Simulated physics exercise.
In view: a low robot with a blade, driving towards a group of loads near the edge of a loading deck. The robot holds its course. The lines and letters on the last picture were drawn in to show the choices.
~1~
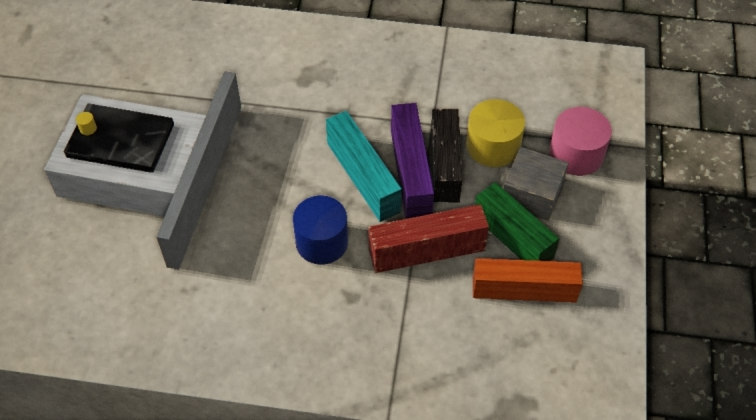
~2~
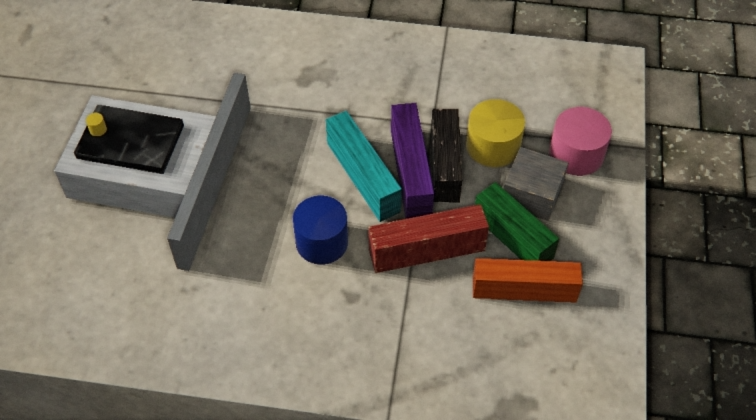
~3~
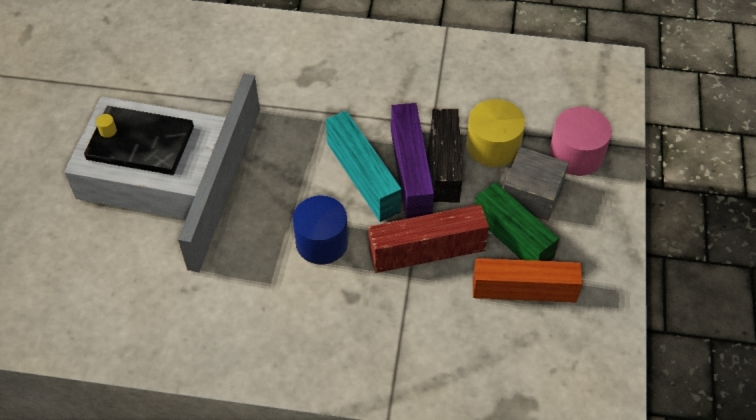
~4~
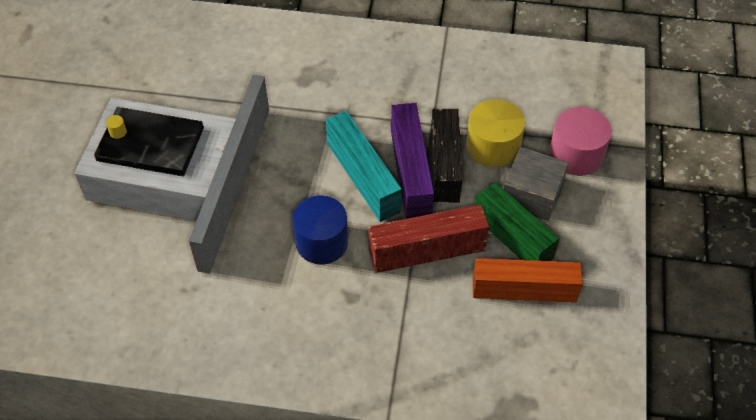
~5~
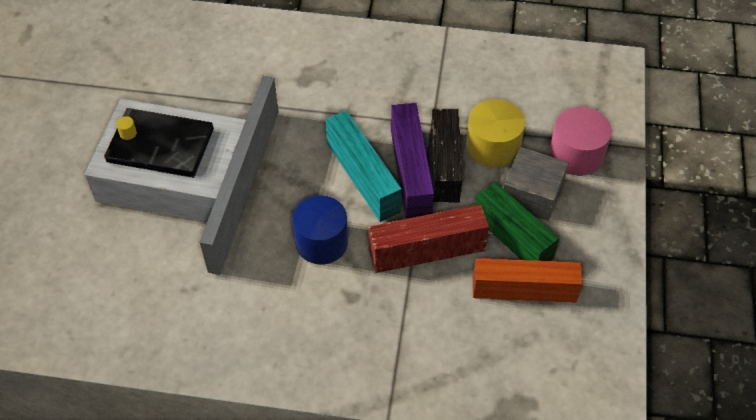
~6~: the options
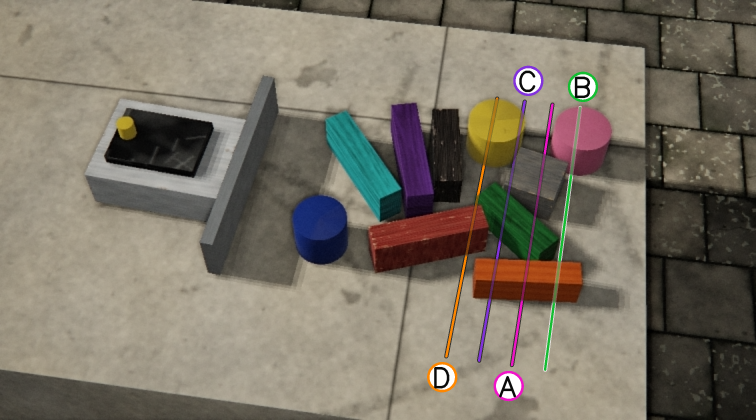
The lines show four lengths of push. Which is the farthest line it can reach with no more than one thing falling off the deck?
C is the last line within the limit.
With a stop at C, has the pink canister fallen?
Yes.
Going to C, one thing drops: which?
The pink canister.
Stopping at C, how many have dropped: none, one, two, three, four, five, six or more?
By then, one.
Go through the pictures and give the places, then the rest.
In the first frame, black bar (446, 155); turquoise stick (363, 165); pink canister (580, 142).
In the second frame, robot (136, 139); blue canister (321, 230).
In the third frame, robot (147, 140); purple stick (412, 161).
In the fourth frame, robot (156, 141); red bar (428, 239).
In the fifth frame, robot (166, 143); green stick (515, 227); black bar (446, 155); turquoise stick (363, 165).
On the marked copy, A at (534, 223); B at (564, 227); C at (504, 219); D at (474, 216).
With C. Early on, robot (259, 153); blue canister (354, 237); red bar (439, 241).
Further on, robot (354, 165); pink canister (609, 145); orange stick (555, 287).
At the end, robot (426, 173); pink canister over the edge; orange stick (631, 307); one fallen.
As for the rest, A drops three; B drops four; D is within the limit but short.
